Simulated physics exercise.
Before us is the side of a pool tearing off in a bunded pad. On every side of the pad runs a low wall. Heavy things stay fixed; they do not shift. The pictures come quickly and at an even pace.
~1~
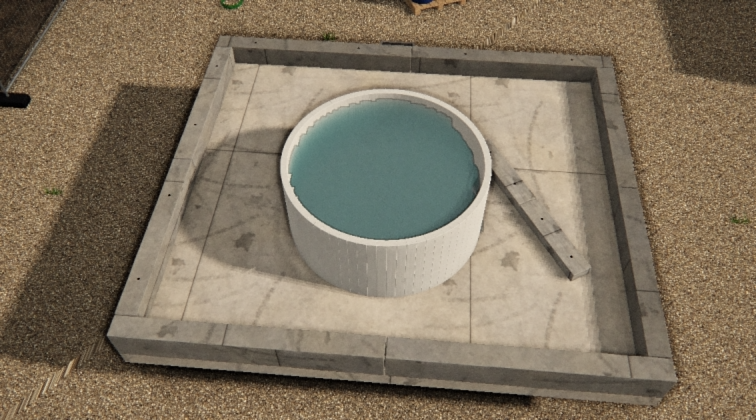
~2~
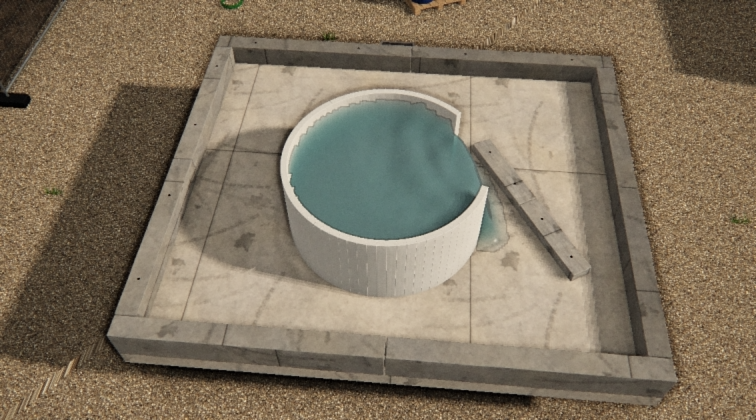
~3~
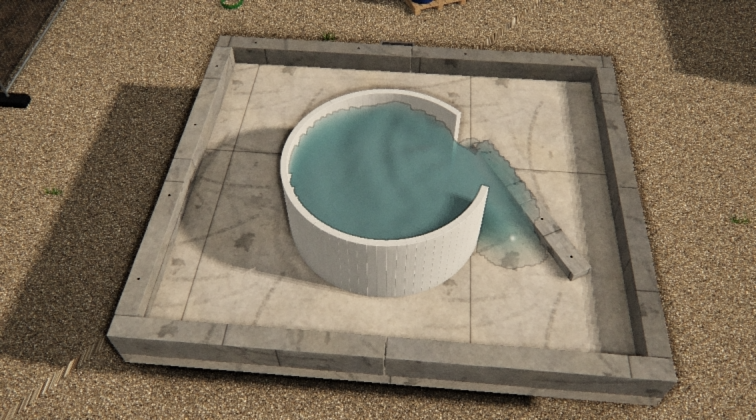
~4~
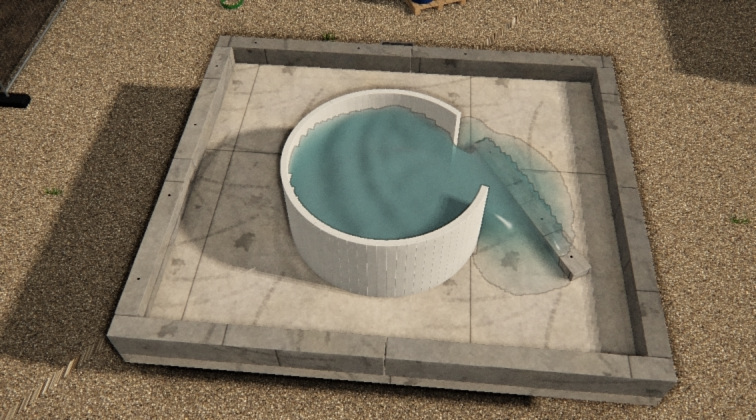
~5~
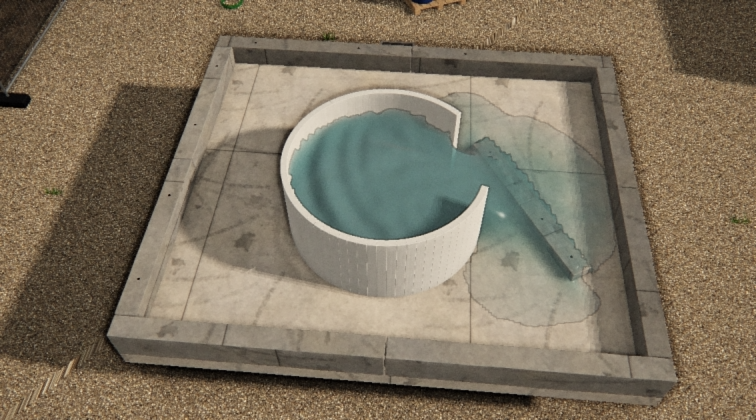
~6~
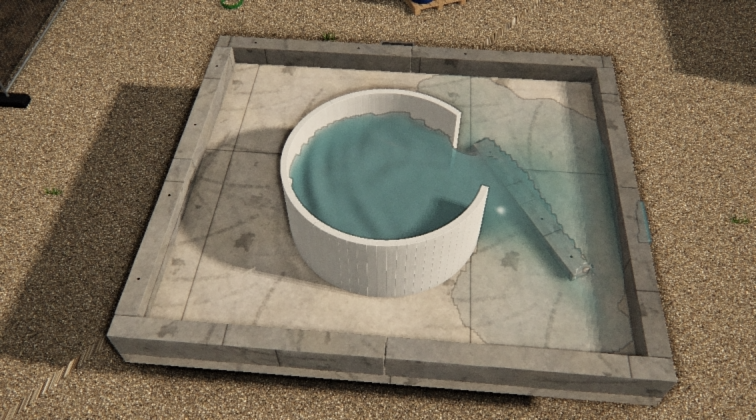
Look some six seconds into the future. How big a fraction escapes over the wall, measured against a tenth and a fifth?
Outflow stays beneath a tenth.
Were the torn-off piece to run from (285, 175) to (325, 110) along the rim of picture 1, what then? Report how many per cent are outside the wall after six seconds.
I make it 16 per cent.
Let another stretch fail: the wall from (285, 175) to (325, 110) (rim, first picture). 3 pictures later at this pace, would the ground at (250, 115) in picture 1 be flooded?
That spot ends up soaked.
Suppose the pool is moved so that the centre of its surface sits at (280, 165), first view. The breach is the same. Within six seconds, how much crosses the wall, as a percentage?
4 per cent.
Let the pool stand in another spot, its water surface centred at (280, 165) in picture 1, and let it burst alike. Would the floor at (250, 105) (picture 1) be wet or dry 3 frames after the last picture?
At that place: No water.
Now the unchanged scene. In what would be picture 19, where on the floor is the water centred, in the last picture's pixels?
I'd place it roughly at (464, 201).
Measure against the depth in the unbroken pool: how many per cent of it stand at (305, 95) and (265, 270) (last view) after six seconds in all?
Taking them in turn: 12 in a hundred, then 10 in a hundred.
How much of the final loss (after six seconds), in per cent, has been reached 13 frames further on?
By then, close to 80 % of it.
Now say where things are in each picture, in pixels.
In the first frame, the round tank at (386, 165) is whole and still.
In the second frame, the front is at a hidden place, out from the gap at (474, 188).
In the third frame, water pours out at (474, 189) and has run to (538, 256).
In the fourth frame, the front is at (562, 280), out from the gap at (474, 190).
In the fifth frame, the front is at (455, 97), out from the gap at (474, 190).
In the sixth frame, the front is at (447, 77), out from the gap at (474, 190).
A moment on, water covers 40 % of the floor; the low wall has let 0 % over.
Next, water covers 45 % of the floor; the low wall has let 1 % over.
Then, water covers 55 % of the floor; the low wall has let 6 % over.
Later, water covers 75 % of the floor; the low wall has let 7 % over.
In the end, water covers 80 % of the floor; the low wall has let 7 % over.
